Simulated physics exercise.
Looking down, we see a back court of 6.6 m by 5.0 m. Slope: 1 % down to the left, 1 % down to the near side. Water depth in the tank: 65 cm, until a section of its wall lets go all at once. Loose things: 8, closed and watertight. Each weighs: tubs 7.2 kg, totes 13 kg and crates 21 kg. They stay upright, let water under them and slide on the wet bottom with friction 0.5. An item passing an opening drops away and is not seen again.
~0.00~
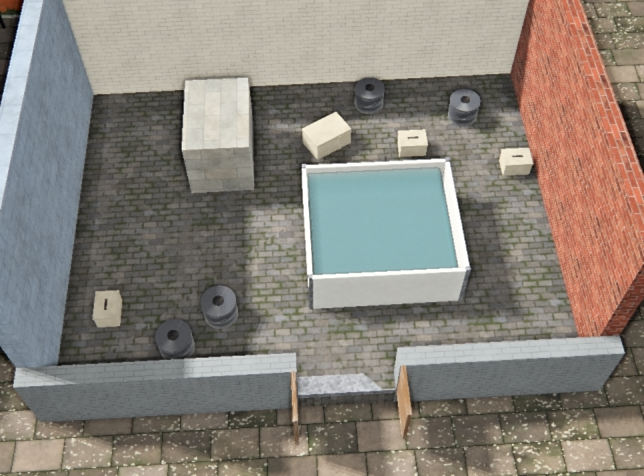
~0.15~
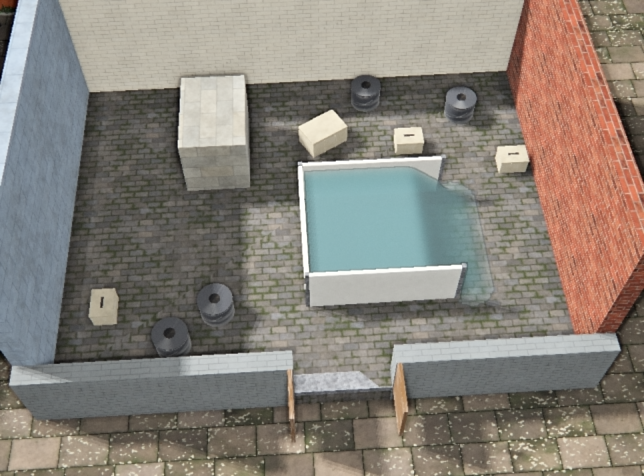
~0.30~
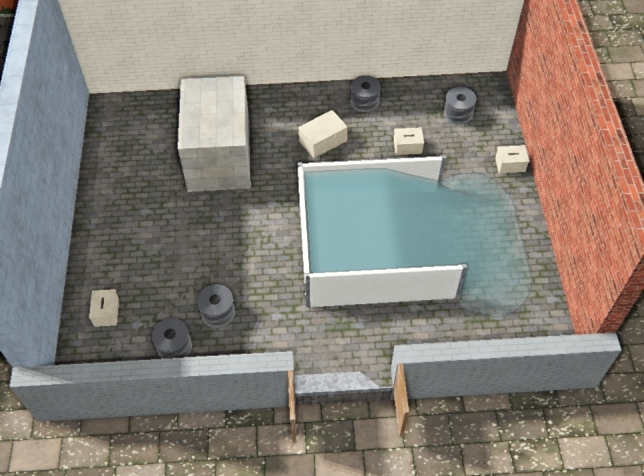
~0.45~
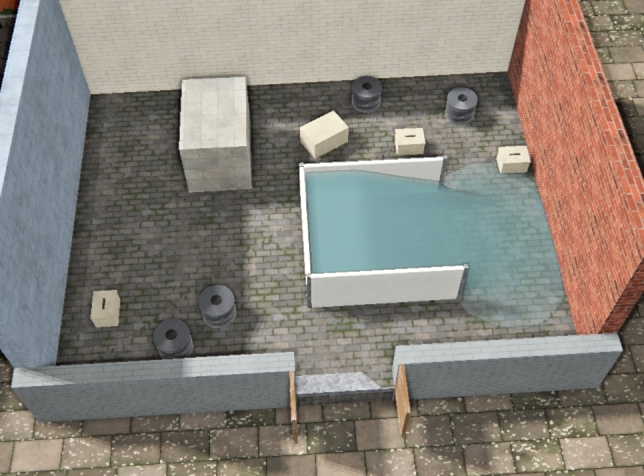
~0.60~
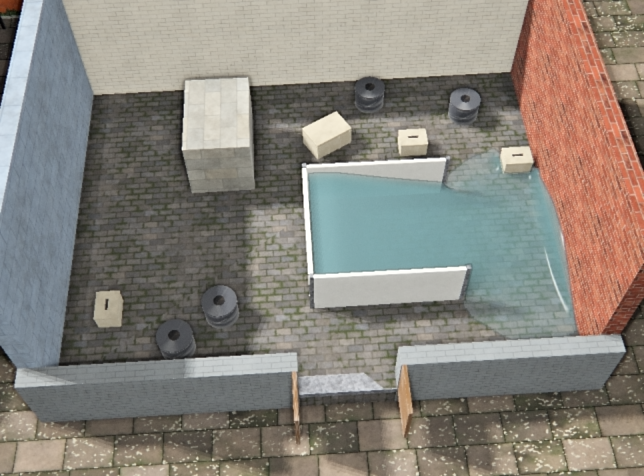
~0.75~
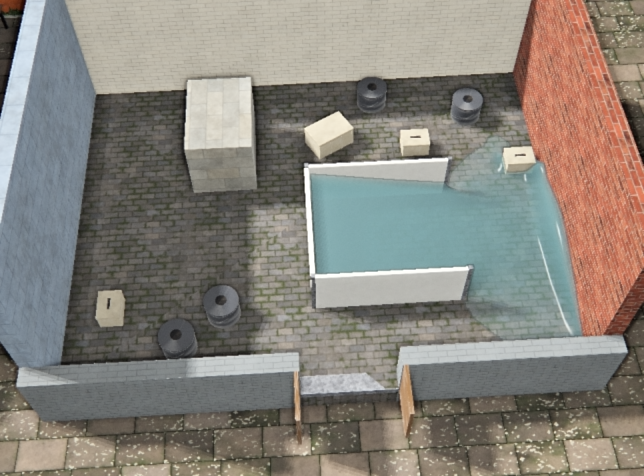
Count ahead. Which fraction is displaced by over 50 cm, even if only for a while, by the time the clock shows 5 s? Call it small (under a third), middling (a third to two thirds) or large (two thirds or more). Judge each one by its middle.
Large, two thirds or more.
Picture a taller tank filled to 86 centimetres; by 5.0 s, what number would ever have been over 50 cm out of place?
The count would be 7.
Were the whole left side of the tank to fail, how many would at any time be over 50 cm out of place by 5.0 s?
3.
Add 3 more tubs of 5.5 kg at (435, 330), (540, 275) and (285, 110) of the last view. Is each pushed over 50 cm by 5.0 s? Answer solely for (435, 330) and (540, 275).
Respectively: Tops it; tops it.
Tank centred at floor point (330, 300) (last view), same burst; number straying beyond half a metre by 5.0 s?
That would give 5.
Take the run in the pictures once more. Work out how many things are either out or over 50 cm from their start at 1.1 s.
By that point, 0.
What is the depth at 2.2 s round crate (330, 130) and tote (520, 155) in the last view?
About 0 and 15 cm.
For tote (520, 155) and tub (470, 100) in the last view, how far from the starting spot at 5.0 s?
The first is off by 350 cm, the second by 550 cm.
After 1.1 s 0 of 8 are over 50 cm from their spots; 0 afloat.
After 2.2 s 2 of 8 are over 50 cm from their spots; 1 afloat.
After 3.5 s 5 of 8 are over 50 cm from their spots; 1 afloat.
After 5.0 s 6 of 8 are over 50 cm from their spots, and 6 have been at some point; 3 afloat.
